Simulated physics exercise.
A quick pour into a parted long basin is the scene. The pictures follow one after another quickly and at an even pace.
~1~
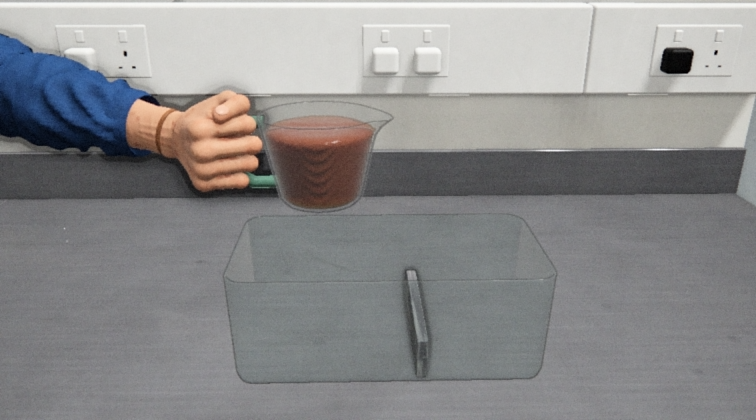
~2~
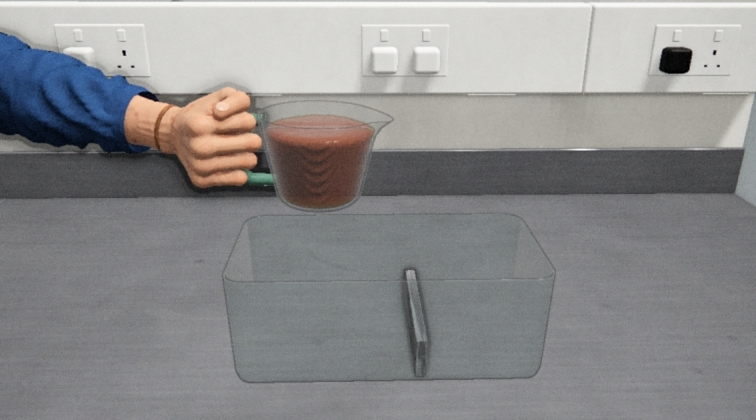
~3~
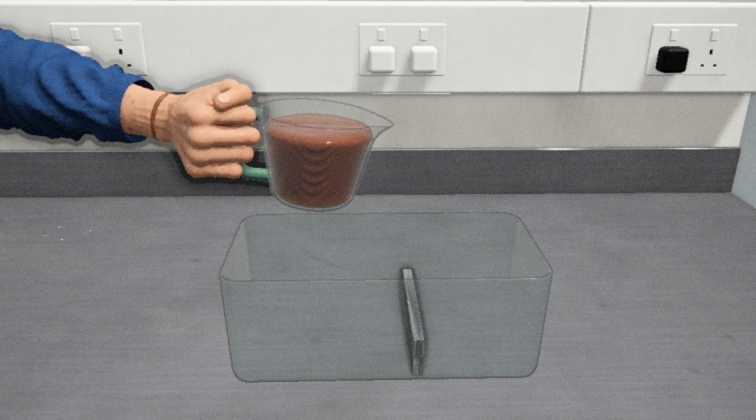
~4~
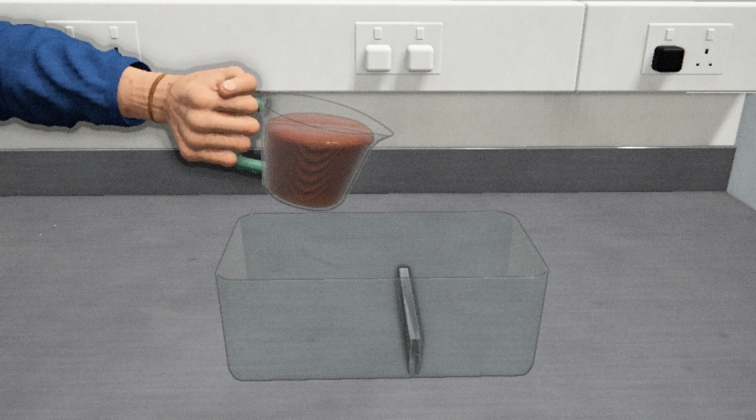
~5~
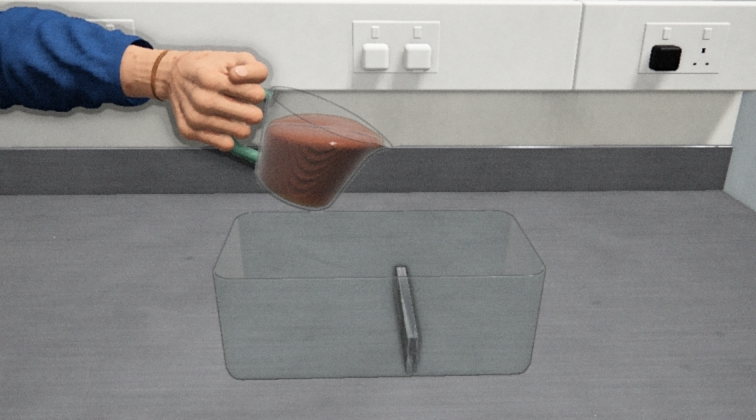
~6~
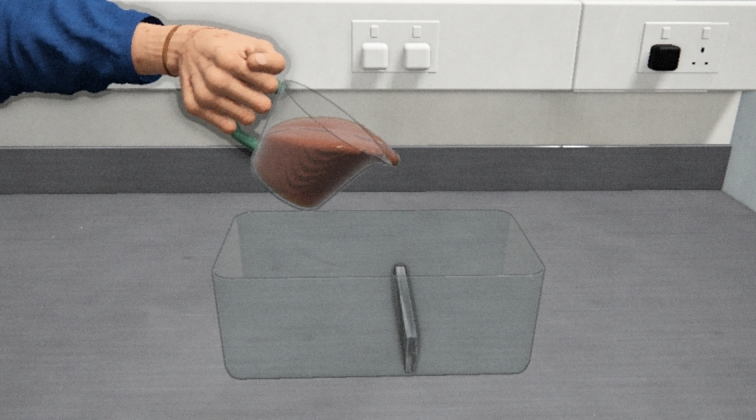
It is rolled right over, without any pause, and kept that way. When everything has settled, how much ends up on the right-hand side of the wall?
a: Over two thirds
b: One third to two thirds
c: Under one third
One third to two thirds.
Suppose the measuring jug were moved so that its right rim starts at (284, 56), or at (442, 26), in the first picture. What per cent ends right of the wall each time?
First some 10, then 70 per cent.
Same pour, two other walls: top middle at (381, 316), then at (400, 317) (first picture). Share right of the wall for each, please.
80 per cent, then 65 per cent, roughly.
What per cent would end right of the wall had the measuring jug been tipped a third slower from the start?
Near 65 %.
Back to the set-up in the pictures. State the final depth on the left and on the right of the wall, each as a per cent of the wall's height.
The left side sits at 20 per cent and the right side at 30.
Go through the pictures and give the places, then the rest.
The first frame shows tilt 0°; pouring edge (394, 116); surface from (265, 127) to (376, 127); the long basin's rim runs from (236, 248) to (538, 245); the wall's top is at (416, 304).
The second frame shows tilt 2°; pouring edge (394, 118); surface from (265, 126) to (375, 127).
The third frame shows tilt 6°; pouring edge (394, 123); surface from (265, 123) to (374, 128).
The fourth frame shows tilt 14°; pouring edge (394, 133); surface from (266, 120) to (376, 131).
The fifth frame shows tilt 24°; pouring edge (394, 146); surface from (266, 124) to (384, 138).
The sixth frame shows tilt 36°; pouring edge (392, 162); surface from (265, 132) to (387, 150); 4 per cent is over the edge.
A moment on, the measuring jug is tipped right over and 24 per cent is still to pour, 17 is left of the wall and 41 right of it.
Next, the measuring jug is tipped right over and 1 per cent is still to pour, 51 is left of the wall and 45 right of it.
Then the measuring jug is tipped right over and 0 per cent is still to pour, 52 is left of the wall and 45 right of it.
Later the measuring jug is tipped right over and 0 per cent is still to pour, 53 is left of the wall and 45 right of it.
Finally, 53 per cent lies left of the wall, 45 right of it and 2 outside.
